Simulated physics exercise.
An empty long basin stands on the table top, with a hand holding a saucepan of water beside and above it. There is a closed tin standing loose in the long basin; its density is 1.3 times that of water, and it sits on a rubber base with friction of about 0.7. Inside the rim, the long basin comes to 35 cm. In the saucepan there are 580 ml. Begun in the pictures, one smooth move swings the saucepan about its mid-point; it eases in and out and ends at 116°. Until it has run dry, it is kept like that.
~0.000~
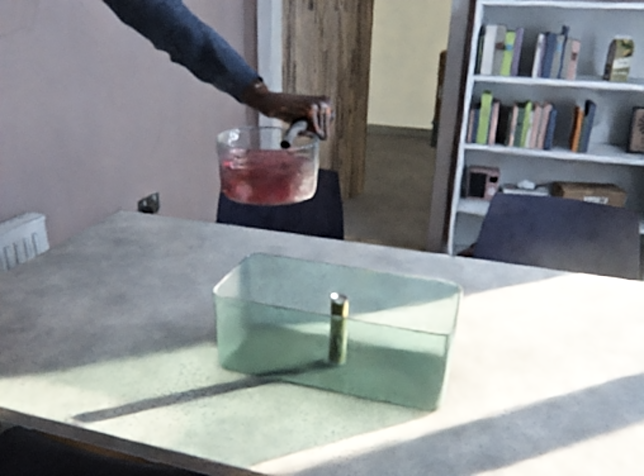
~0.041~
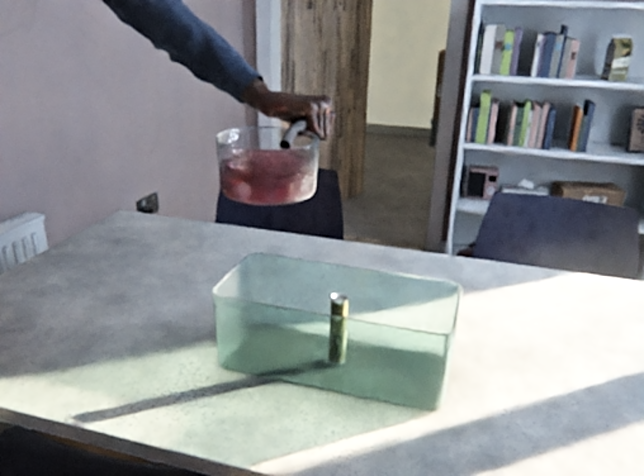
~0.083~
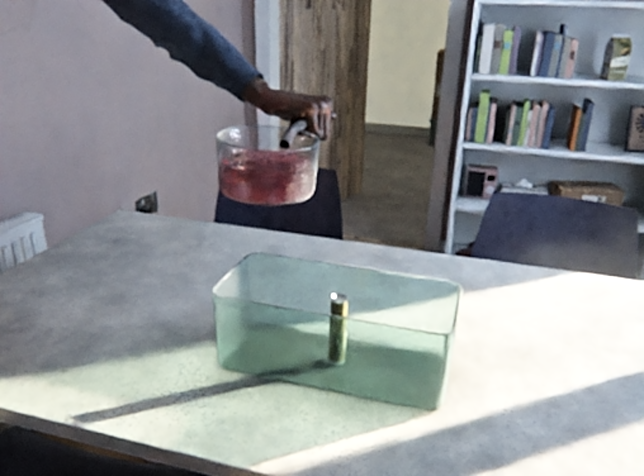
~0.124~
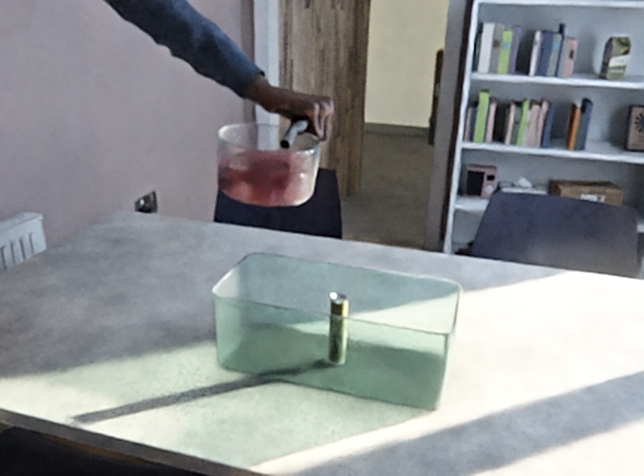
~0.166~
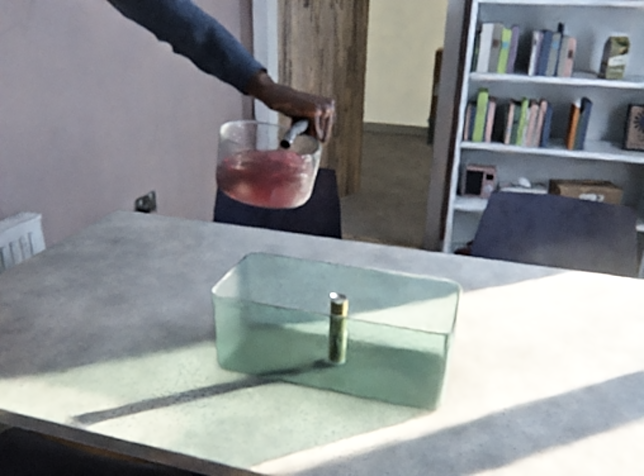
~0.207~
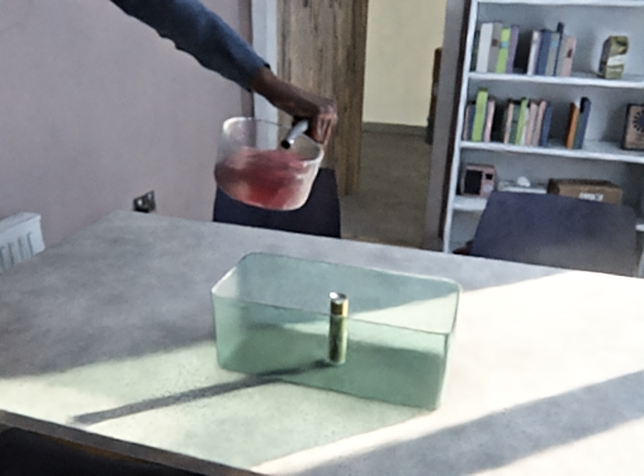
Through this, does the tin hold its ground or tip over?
The tin holds its ground.
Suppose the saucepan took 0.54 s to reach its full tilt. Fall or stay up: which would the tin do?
Then it tips over.
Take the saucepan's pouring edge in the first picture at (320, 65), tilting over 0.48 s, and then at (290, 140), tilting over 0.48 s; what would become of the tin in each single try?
Try 1: Tipped over; try 2: Tipped over.
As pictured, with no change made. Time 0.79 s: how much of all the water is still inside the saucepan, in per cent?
6 %.
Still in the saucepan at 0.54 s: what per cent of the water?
Roughly 50 %.
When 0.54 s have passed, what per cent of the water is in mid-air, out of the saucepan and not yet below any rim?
About 46 per cent.
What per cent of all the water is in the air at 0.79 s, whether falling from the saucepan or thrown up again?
Something like 14 per cent is in the air then.
After 0.54 s the tilt is 86° and 50 per cent is still to pour; the tin stands where it began.
After 0.79 s the tilt is 116° and 6 per cent is still to pour; the tin stands where it began.
After 1.04 s the tilt is 116° and 0 per cent is still to pour; the tin stands where it began.
After 1.32 s the tilt is 116° and 0 per cent is still to pour; the tin stands where it began.
In the end the tin stands where it began.
